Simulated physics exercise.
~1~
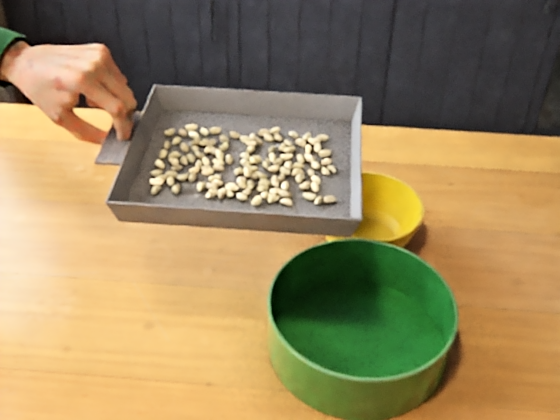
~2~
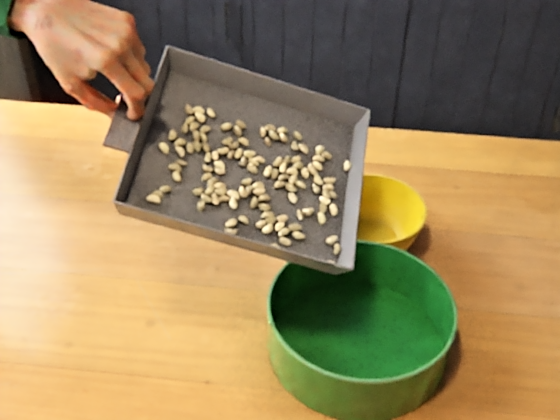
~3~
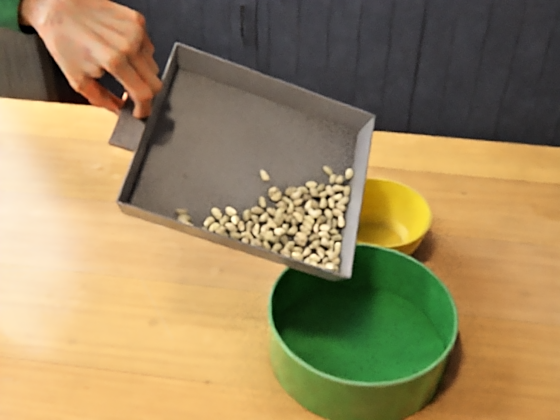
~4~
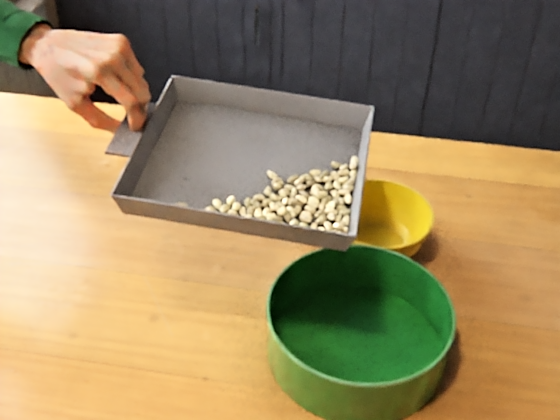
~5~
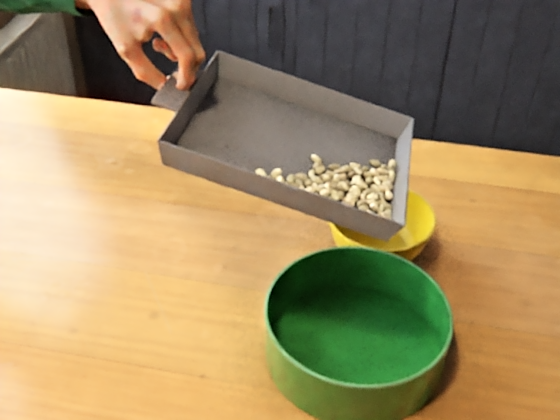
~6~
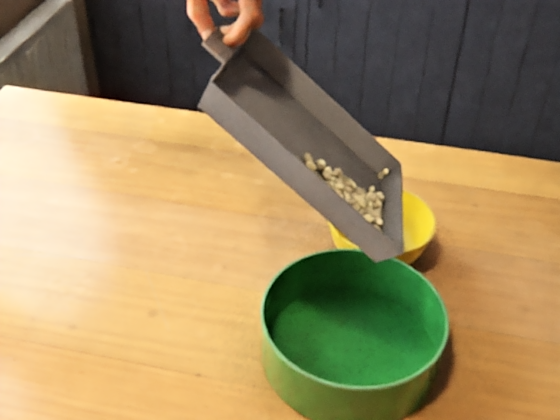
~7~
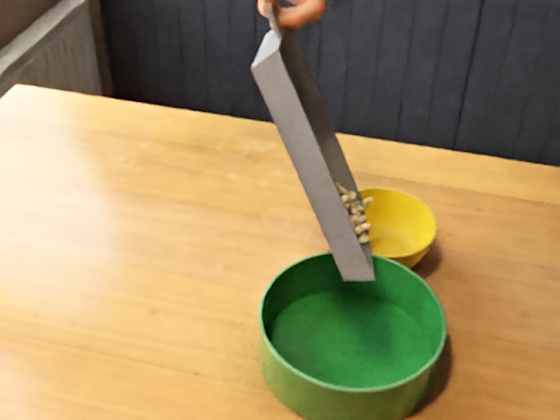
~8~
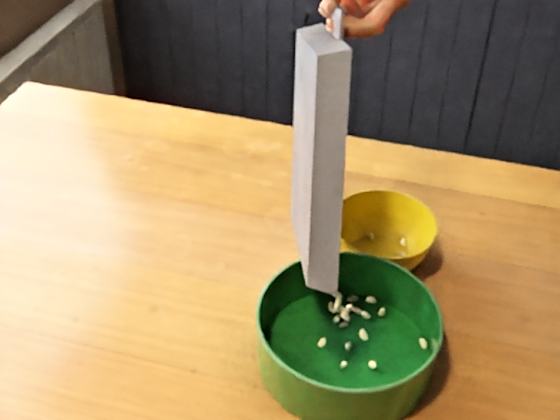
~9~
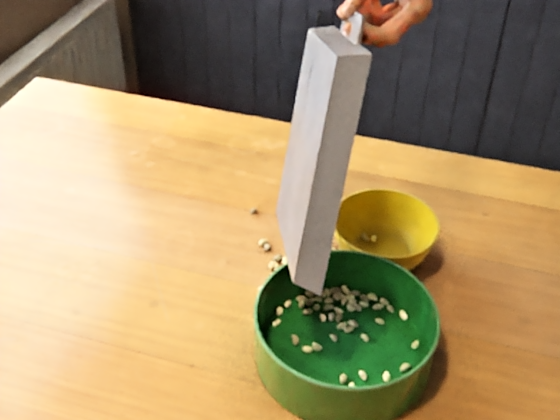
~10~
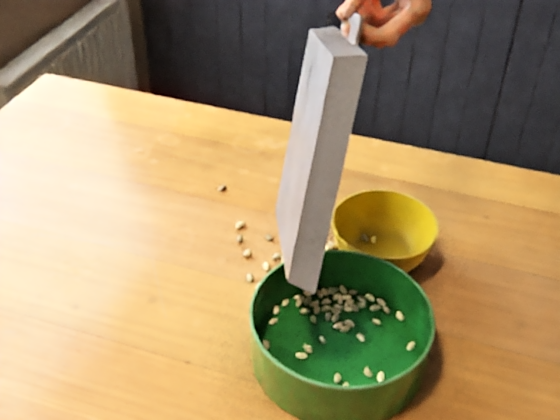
To begin with, a hand holds a grey tray of pale beans by its handle above a wooden table, with a green pot and a smaller yellow bowl standing below. The tray tips down to the right, and the beans slide into a heap in its lower right corner. It then comes back nearly level with the heap still inside. Next it moves right and slightly up while tipping again, steeply this time, until it stands on end. Beans drop into the green pot, while others scatter on the table to its left and only a few show in the yellow bowl.
